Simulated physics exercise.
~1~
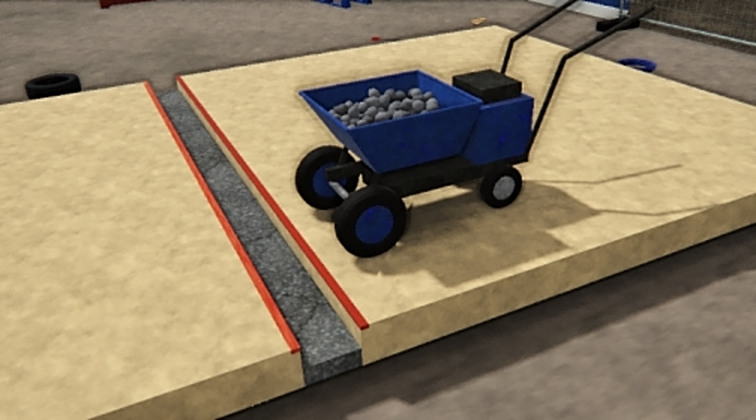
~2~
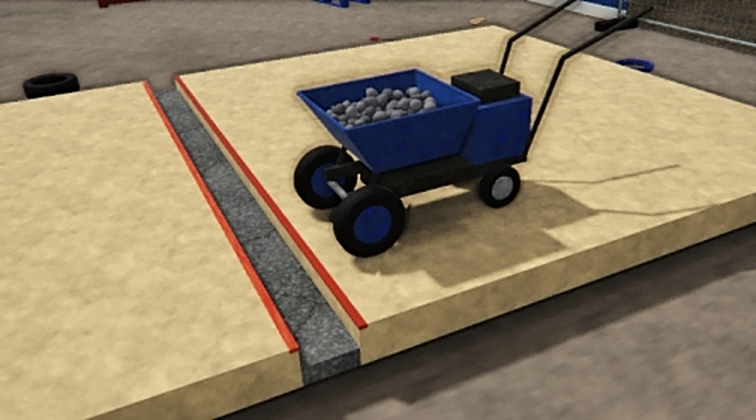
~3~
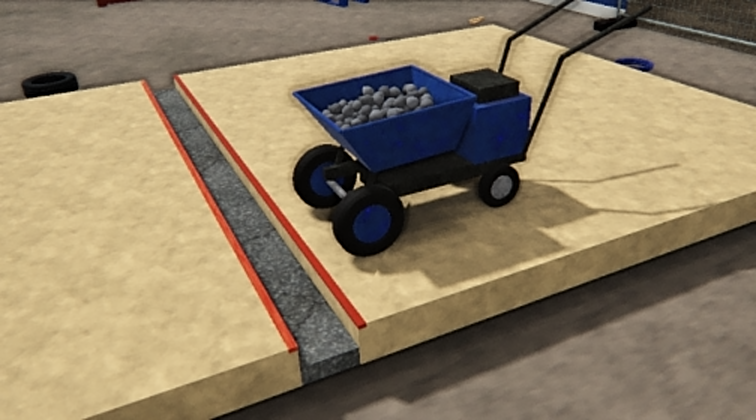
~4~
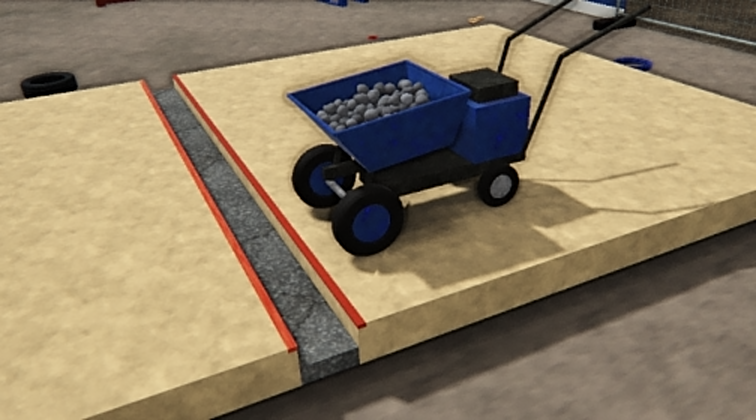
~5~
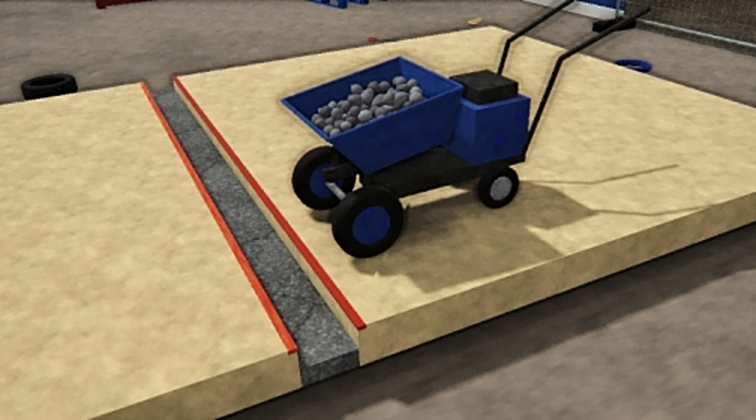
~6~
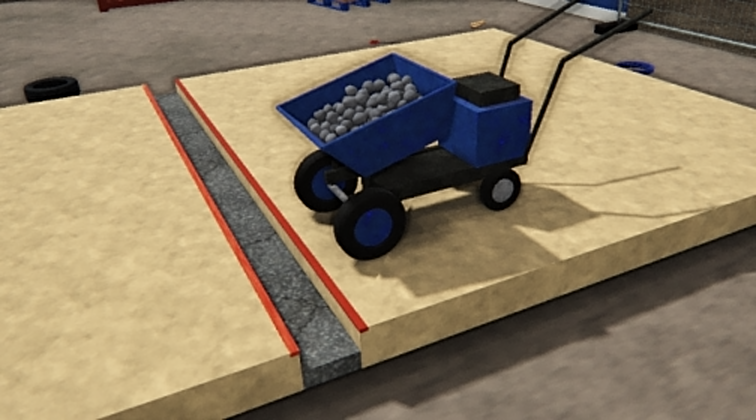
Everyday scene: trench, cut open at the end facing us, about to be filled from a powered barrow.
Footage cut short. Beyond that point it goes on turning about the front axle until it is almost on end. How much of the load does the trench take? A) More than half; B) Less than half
The answer is B.
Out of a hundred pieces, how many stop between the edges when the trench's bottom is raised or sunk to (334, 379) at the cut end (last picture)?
Estimated share: Approx. 30 %.
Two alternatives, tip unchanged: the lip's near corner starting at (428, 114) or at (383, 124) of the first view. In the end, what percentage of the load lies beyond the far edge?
First some 0, then 20 per cent.
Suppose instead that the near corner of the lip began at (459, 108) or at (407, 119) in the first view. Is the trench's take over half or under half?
The first try ends with the lesser portion between the edges, the second with the greater portion.
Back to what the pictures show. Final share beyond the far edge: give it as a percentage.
Roughly 70 per cent of the load.
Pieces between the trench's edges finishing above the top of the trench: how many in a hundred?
Estimate: Near 10 in a hundred.
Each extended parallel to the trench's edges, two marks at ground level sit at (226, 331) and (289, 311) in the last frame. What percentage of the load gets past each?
Roughly 30 and 80 %.
Shortly afterwards, skip tipped steeply; the whole lot in the skip.
Next, skip tipped right over; the bulk in the skip; only a few in or heaped over the trench; a little beyond it; only a few falling.
Some moments later, skip tipped right over; near a quarter in the skip; a little in or heaped over the trench; near two thirds beyond it.
In the end, skip tipped right over; only a few in the skip; near a quarter in or heaped over the trench; near two thirds beyond it.
